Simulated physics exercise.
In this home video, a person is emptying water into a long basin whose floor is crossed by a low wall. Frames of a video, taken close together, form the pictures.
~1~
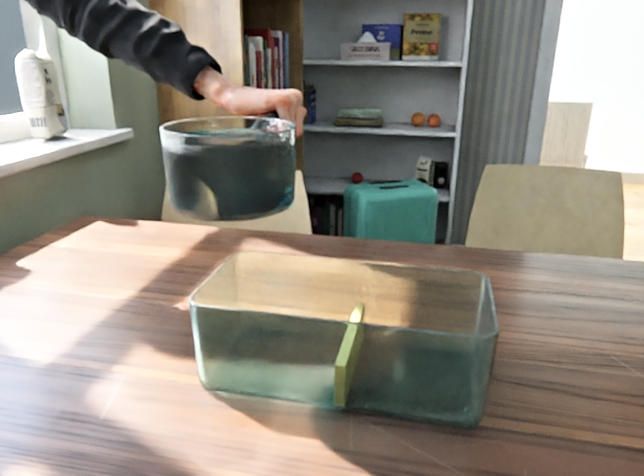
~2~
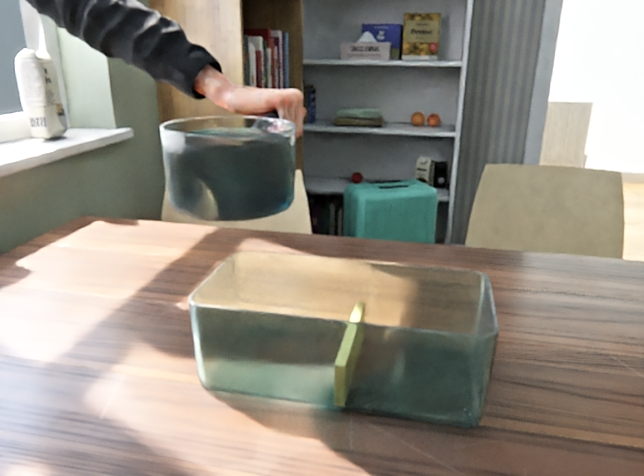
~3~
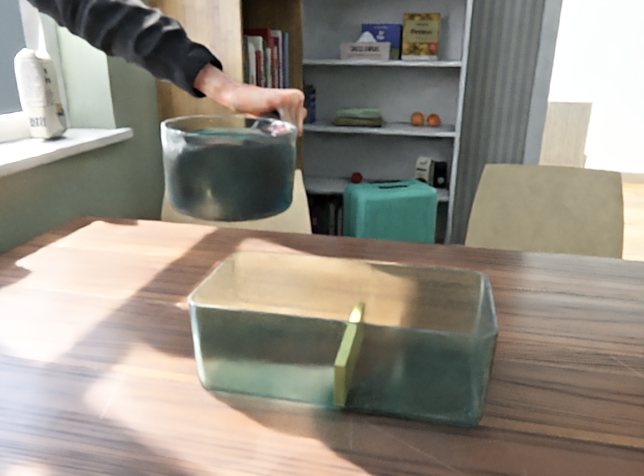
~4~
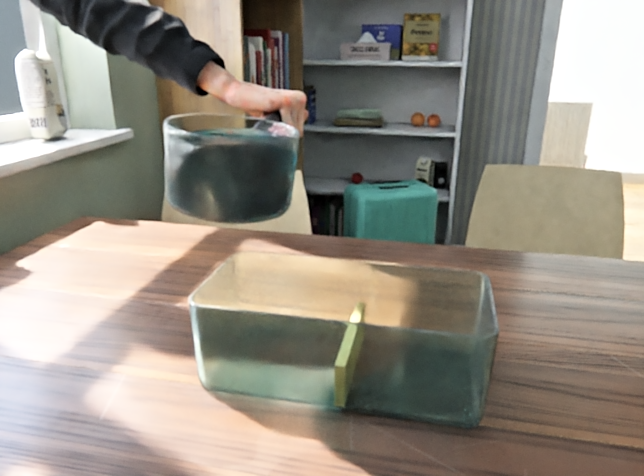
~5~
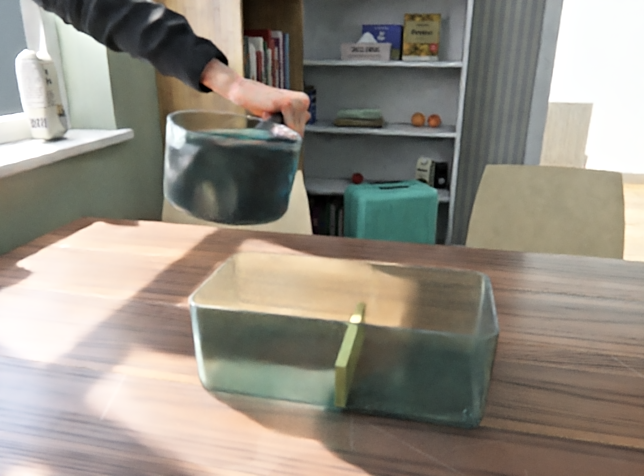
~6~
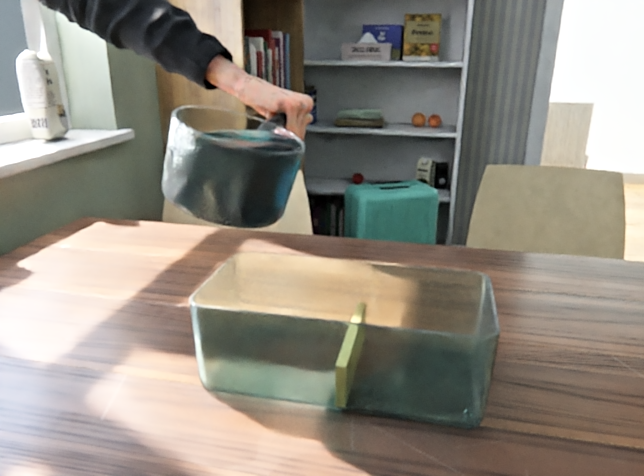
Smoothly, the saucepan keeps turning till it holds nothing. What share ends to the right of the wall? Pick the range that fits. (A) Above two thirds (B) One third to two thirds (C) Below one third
Answer: B.
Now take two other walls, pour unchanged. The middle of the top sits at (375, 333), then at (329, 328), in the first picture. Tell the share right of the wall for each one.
About 15 per cent, then about 75 per cent.
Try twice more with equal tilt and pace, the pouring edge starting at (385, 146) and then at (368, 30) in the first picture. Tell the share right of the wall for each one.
First try: 95 percent; second try: 80 percent.
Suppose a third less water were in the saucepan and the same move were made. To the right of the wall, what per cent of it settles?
Close to 25 per cent.
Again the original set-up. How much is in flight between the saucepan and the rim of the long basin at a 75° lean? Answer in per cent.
Estimated: 30 per cent or thereabouts.
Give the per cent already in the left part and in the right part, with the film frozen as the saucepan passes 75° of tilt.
The left part holds 5 percent and the right part 10 percent.
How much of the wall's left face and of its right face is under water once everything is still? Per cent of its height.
Left part: 40 per cent; right part: 50.
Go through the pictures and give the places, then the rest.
In the first frame, it leans 0°; its right rim is at (293, 130); the water meets the walls at (174, 136) and (292, 141); the long basin's rim runs from (214, 275) to (492, 303); the wall's top is at (352, 331).
In the second frame, it leans 1°; its right rim is at (293, 131); the water meets the walls at (175, 135) and (292, 141).
In the third frame, it leans 3°; its right rim is at (294, 133); the water meets the walls at (175, 134) and (293, 142).
In the fourth frame, it leans 6°; its right rim is at (296, 138); the water meets the walls at (177, 135) and (295, 143).
In the fifth frame, it leans 11°; its right rim is at (299, 144); the water meets the walls at (178, 136) and (298, 144).
In the sixth frame, it leans 17°; its right rim is at (301, 152); the water meets the walls at (179, 139) and (302, 146).
A moment on, the saucepan is tipped on its side and 57 per cent is still to pour, 3 is left of the wall and 9 right of it.
Next, the saucepan is tipped right over and 13 per cent is still to pour, 28 is left of the wall and 49 right of it.
Then the saucepan is tipped right over and 2 per cent is still to pour, 45 is left of the wall and 49 right of it.
Later the saucepan is tipped right over and 0 per cent is still to pour, 49 is left of the wall and 49 right of it.
Finally, 49 per cent lies left of the wall, 49 right of it and 1 outside.
